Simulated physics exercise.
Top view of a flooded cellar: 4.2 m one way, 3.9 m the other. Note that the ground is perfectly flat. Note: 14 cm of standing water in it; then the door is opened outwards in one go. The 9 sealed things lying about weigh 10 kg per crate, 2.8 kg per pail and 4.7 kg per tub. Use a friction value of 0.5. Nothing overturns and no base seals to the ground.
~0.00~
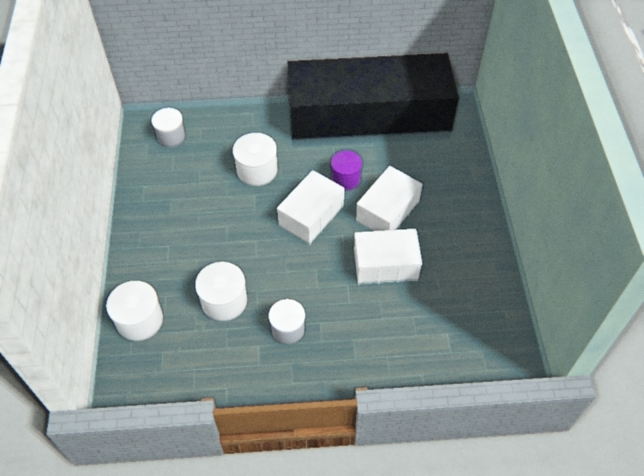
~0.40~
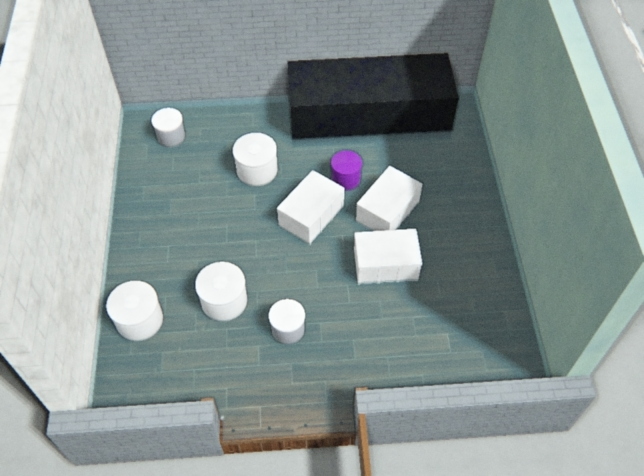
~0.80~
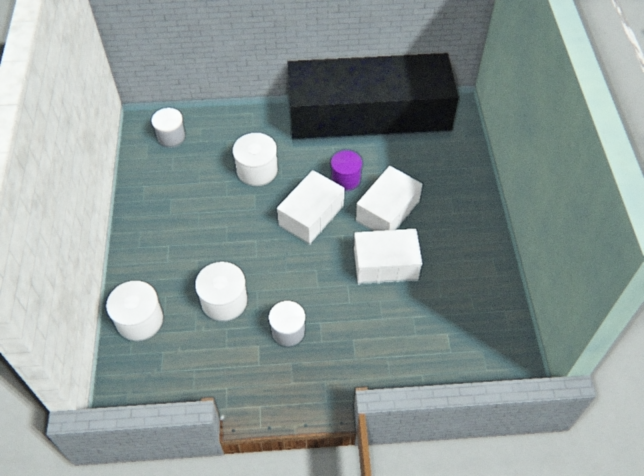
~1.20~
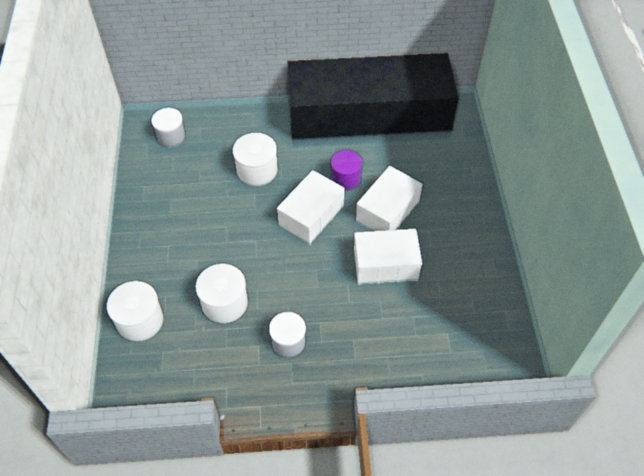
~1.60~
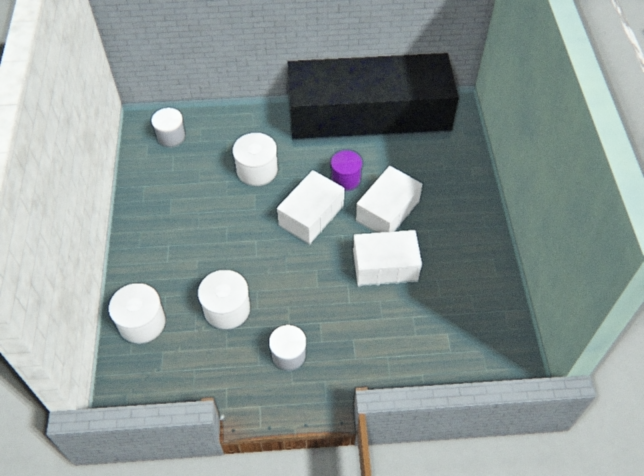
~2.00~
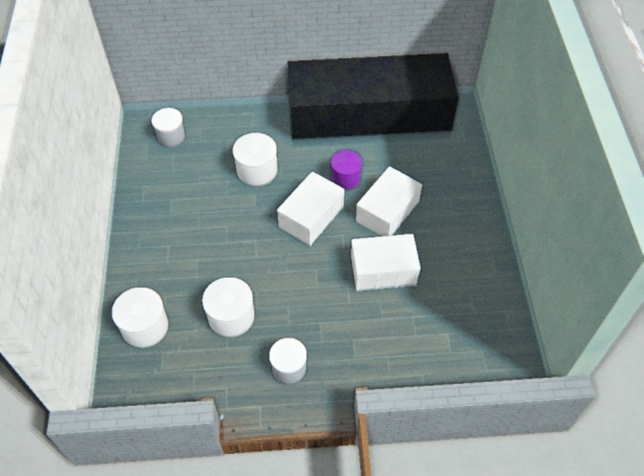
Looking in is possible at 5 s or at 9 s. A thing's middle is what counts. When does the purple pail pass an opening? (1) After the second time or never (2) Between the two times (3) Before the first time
After the second time or never (1).
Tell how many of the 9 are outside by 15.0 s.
The count by then is 5.
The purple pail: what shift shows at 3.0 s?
Shift: About 5 cm.
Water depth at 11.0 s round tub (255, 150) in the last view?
Roughly 10 cm.
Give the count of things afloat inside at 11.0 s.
The count is 5.
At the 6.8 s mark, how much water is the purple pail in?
11 cm, roughly.
After 3.0 s the purple pail is near (346, 168), 0.1 m from its start, afloat; 0 of 9 are out; 9 afloat.
After 6.8 s the purple pail is near (342, 189), 0.3 m from its start, afloat; 2 of 9 are out; 7 afloat.
After 11.0 s the purple pail is near (337, 204), 0.5 m from its start, afloat; 4 of 9 are out; 5 afloat.
After 15.0 s the purple pail is near (335, 229), 0.8 m from its start, afloat; 5 of 9 are out; 4 afloat.
